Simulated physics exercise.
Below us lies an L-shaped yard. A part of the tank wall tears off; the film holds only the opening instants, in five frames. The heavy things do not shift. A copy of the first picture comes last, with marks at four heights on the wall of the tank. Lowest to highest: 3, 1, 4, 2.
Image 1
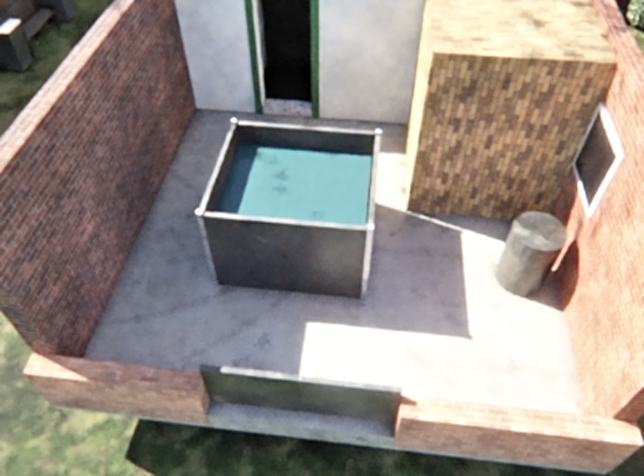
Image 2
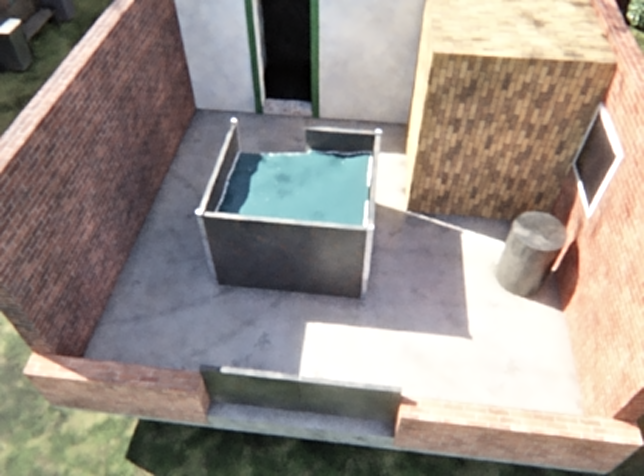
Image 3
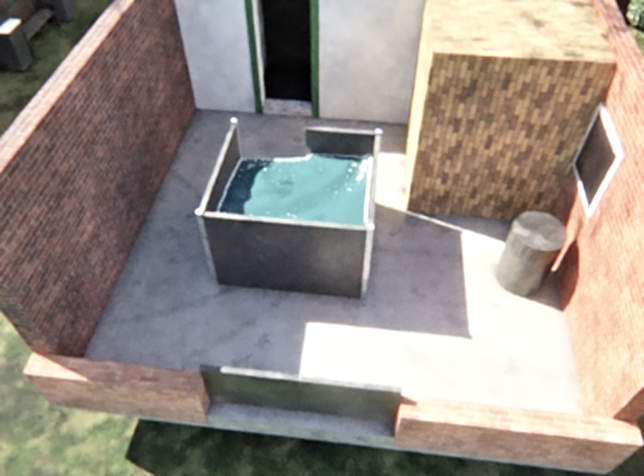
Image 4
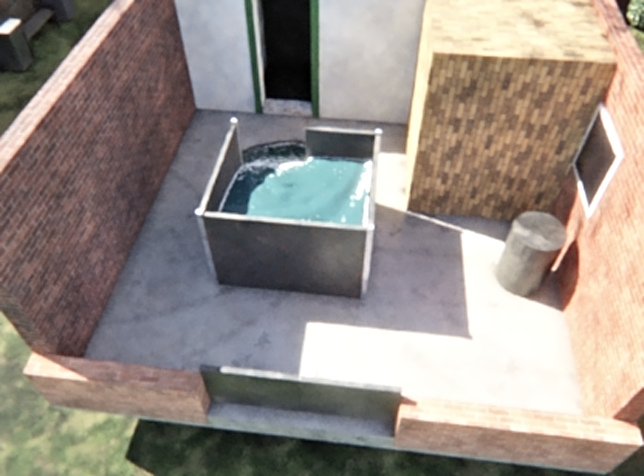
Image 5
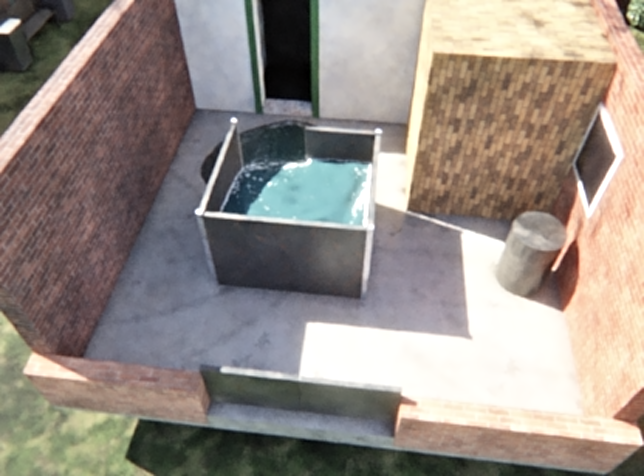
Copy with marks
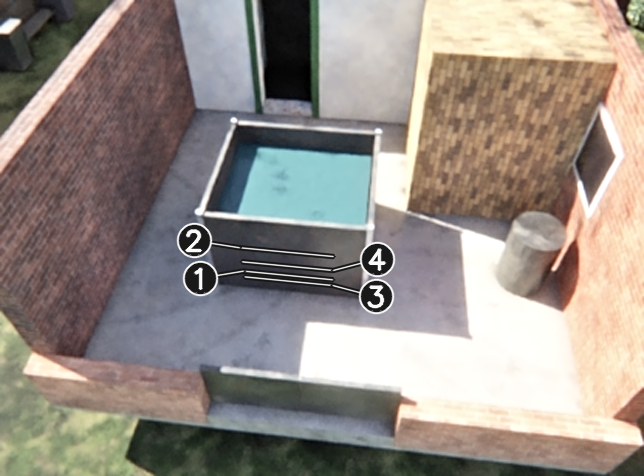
Water in a dark tank in a walled yard ripples, sloshes and drops slightly.
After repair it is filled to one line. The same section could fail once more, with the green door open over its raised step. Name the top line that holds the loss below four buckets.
1.
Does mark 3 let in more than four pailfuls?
No.
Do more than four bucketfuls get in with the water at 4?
Yes.
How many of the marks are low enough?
Two of the four.
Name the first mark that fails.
That is mark 4.
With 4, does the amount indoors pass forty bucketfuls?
No, less.
On the marked copy, 1 at (288, 275); 2 at (286, 252); 3 at (288, 281); 4 at (287, 266); from the bottom up 3, 1, 4, 2.
For mark 1, a bucket or two gets in.
For mark 2, dozens of bucketfuls pour in.
For mark 3, nothing gets over.
For mark 4, about 12 bucketfuls get in.
